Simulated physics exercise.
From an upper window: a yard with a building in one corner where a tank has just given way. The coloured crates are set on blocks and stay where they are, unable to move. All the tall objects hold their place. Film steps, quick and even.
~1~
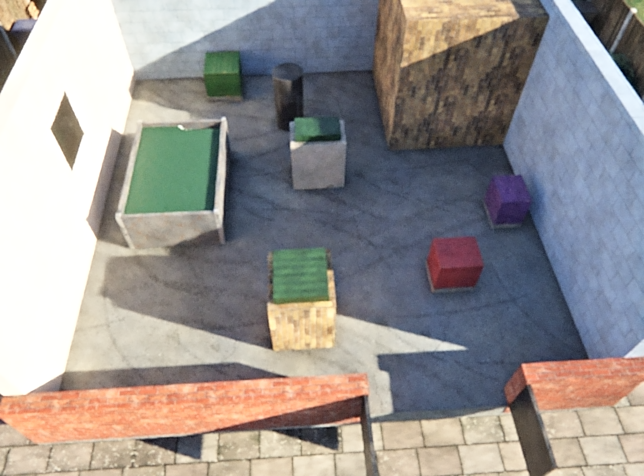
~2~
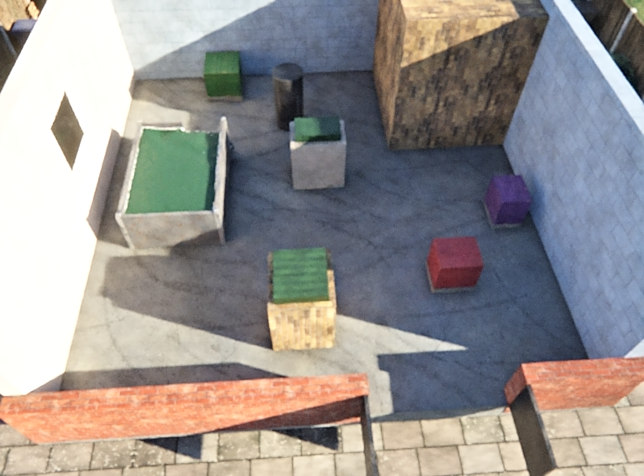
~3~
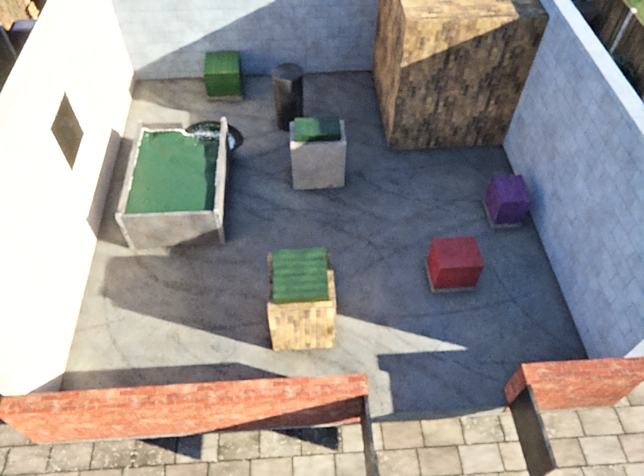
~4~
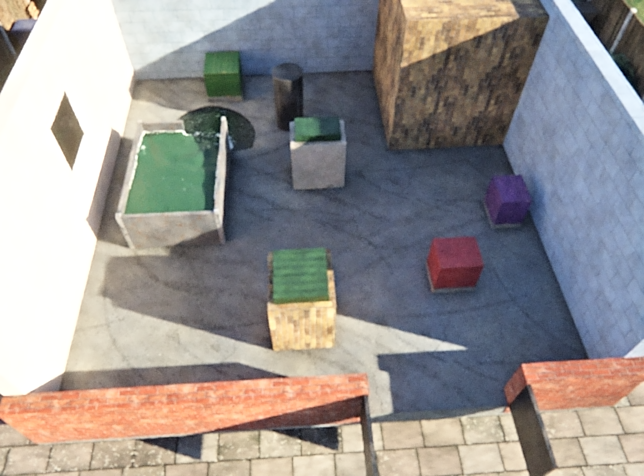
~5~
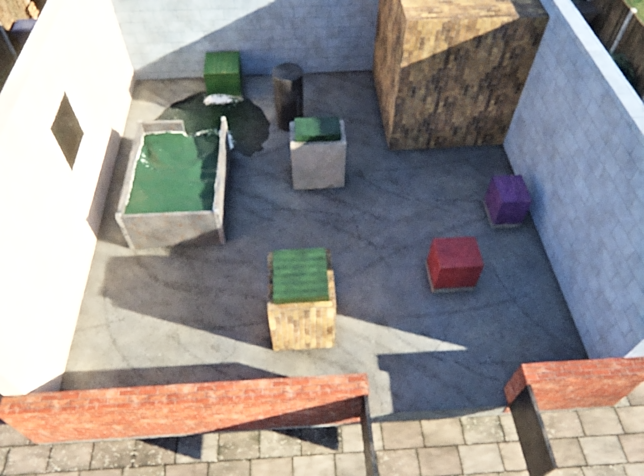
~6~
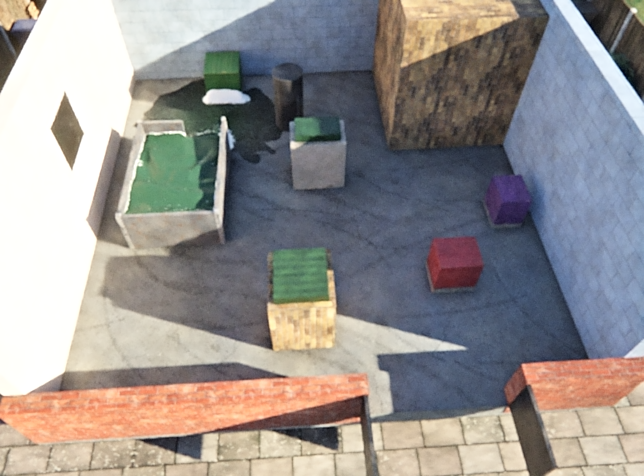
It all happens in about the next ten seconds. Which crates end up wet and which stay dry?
In order: The green crate will have water on it. The red crate will have no water on it. The purple crate will have no water on it.
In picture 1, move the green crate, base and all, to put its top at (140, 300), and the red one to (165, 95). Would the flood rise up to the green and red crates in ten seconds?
Green crate: Is missed. Red crate: Is overtopped.
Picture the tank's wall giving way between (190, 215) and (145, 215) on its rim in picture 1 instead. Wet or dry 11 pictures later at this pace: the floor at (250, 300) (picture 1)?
Swamped.
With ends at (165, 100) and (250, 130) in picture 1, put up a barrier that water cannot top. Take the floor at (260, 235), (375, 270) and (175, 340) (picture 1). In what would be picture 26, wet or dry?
One by one: Soaked, spared, spared.
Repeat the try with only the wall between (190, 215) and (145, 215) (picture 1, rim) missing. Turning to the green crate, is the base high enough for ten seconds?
The green crate is not overtopped.
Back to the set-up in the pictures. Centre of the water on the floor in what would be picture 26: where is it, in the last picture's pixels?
About (217, 147).
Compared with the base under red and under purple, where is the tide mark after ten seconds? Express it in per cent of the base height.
Close to 50 per cent, and close to 20 per cent, in that order.
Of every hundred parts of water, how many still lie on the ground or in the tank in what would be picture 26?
Some 100 parts in a hundred have not run off.
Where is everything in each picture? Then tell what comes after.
The first frame shows still water in the open tank at (176, 167).
In the second frame, water pours out on the open tank's far side and has run to a hidden place.
In the third frame, water pours out on the open tank's far side and has run to a hidden place.
In the fourth frame, water pours out on the open tank's far side and has run to (207, 109).
In the fifth frame, the front is at a hidden place, out from the gap on the open tank's far side.
In the sixth frame, water pours out on the open tank's far side and has run to (195, 84).
A moment on, water covers 15 % of the floor; the green crate water round its plinth, the red crate not reached, the purple crate not reached.
Next, water covers 20 % of the floor; the green crate water round its plinth, the red crate not reached, the purple crate not reached.
Then, water covers 30 % of the floor; the green crate water round its plinth, the red crate not reached, the purple crate not reached.
Later, water covers 55 % of the floor; the green crate water round its plinth, the red crate water round its plinth, the purple crate not reached.
In the end, water covers 75 % of the floor; the green crate was topped, the red crate stayed above the water, the purple crate stayed above the water.
